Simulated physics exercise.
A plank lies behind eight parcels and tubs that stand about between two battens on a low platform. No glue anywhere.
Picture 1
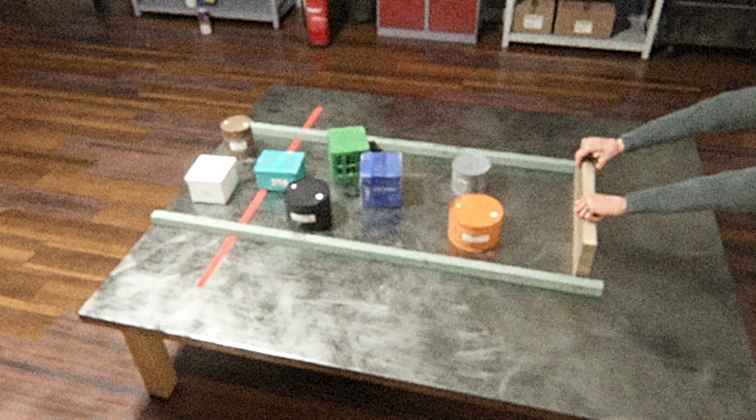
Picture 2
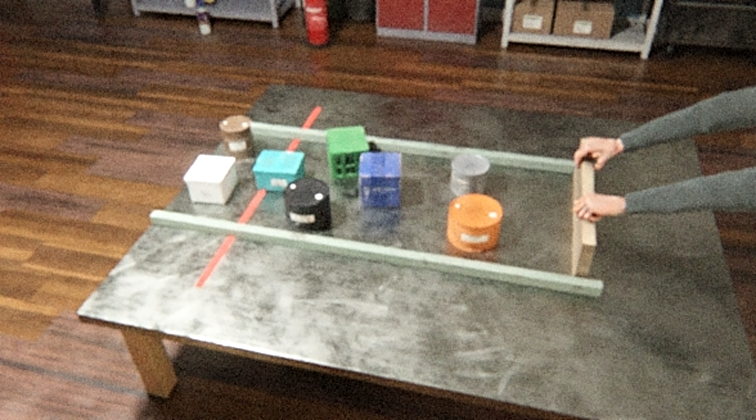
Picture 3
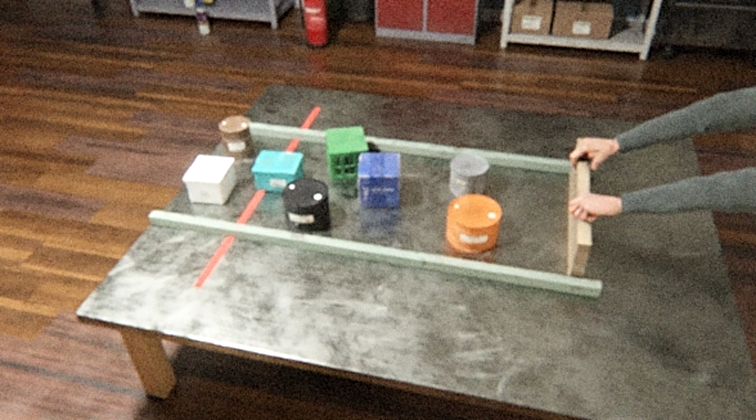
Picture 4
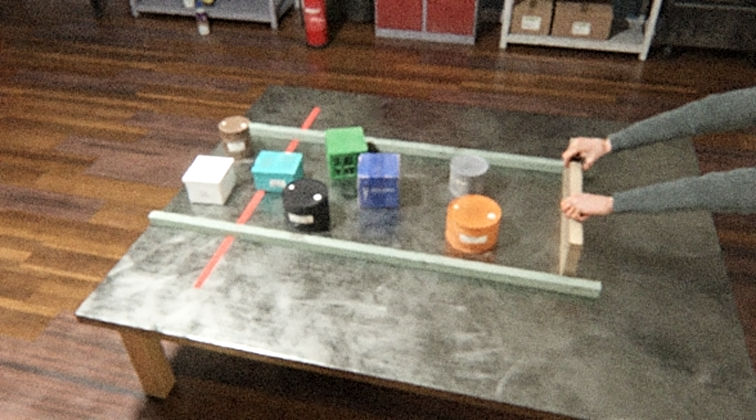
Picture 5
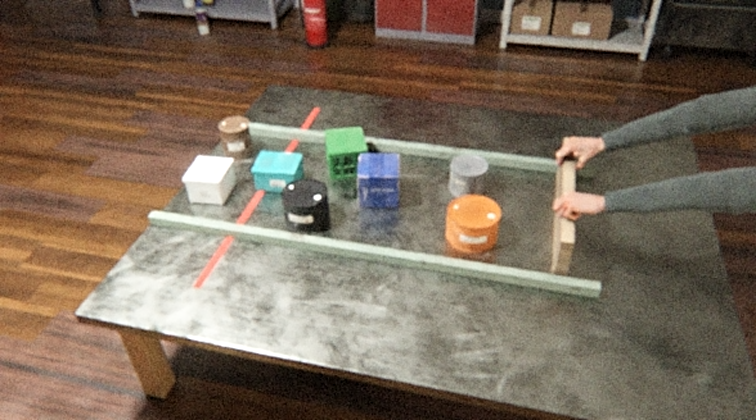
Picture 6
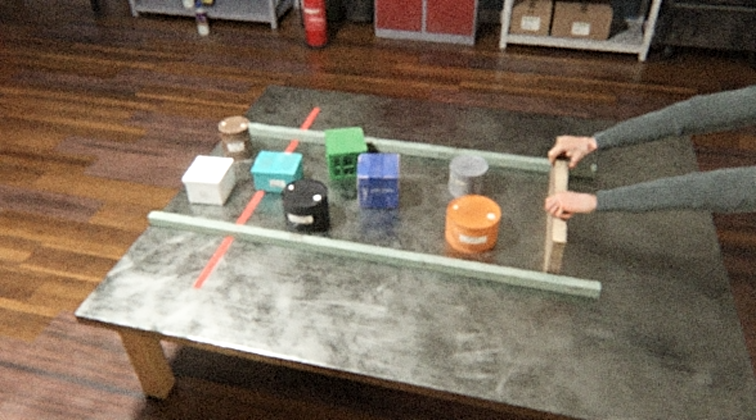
Wooden plank pushed slowly leftward by two hands between pale green battens, the coloured tubs and boxes ahead of it staying still.
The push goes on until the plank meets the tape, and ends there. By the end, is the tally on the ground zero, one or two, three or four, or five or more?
The tally on the ground is one or two.
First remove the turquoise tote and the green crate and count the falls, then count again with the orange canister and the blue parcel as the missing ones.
In the first try 0, in the other 0.
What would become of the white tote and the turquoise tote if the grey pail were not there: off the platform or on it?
In that case the white tote falls away while the turquoise tote remains in place.
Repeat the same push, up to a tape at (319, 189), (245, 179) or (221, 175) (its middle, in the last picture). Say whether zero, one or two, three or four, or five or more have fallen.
In the order of the places given: Zero; either three or four; five or over.
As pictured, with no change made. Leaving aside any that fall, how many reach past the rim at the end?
I'd say 2 of them.
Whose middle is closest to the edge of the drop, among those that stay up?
It's the turquoise tote that ends nearest.
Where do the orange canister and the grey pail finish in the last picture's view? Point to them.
In the last picture the orange canister sits around (228, 192) and the grey pail around (263, 151).
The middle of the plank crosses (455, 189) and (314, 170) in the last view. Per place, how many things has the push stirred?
I get 2 at the one place and 7 at the other.
Early on, none off yet; brown canister at rest near (237, 140); white tote at rest near (211, 181); turquoise tote at rest near (279, 173).
A while later, none off yet; brown canister at rest near (237, 140); white tote at rest near (211, 181); turquoise tote travelled a little near (274, 173).
Finally, the number that fall off is one or two; lost, white tote and brown canister.
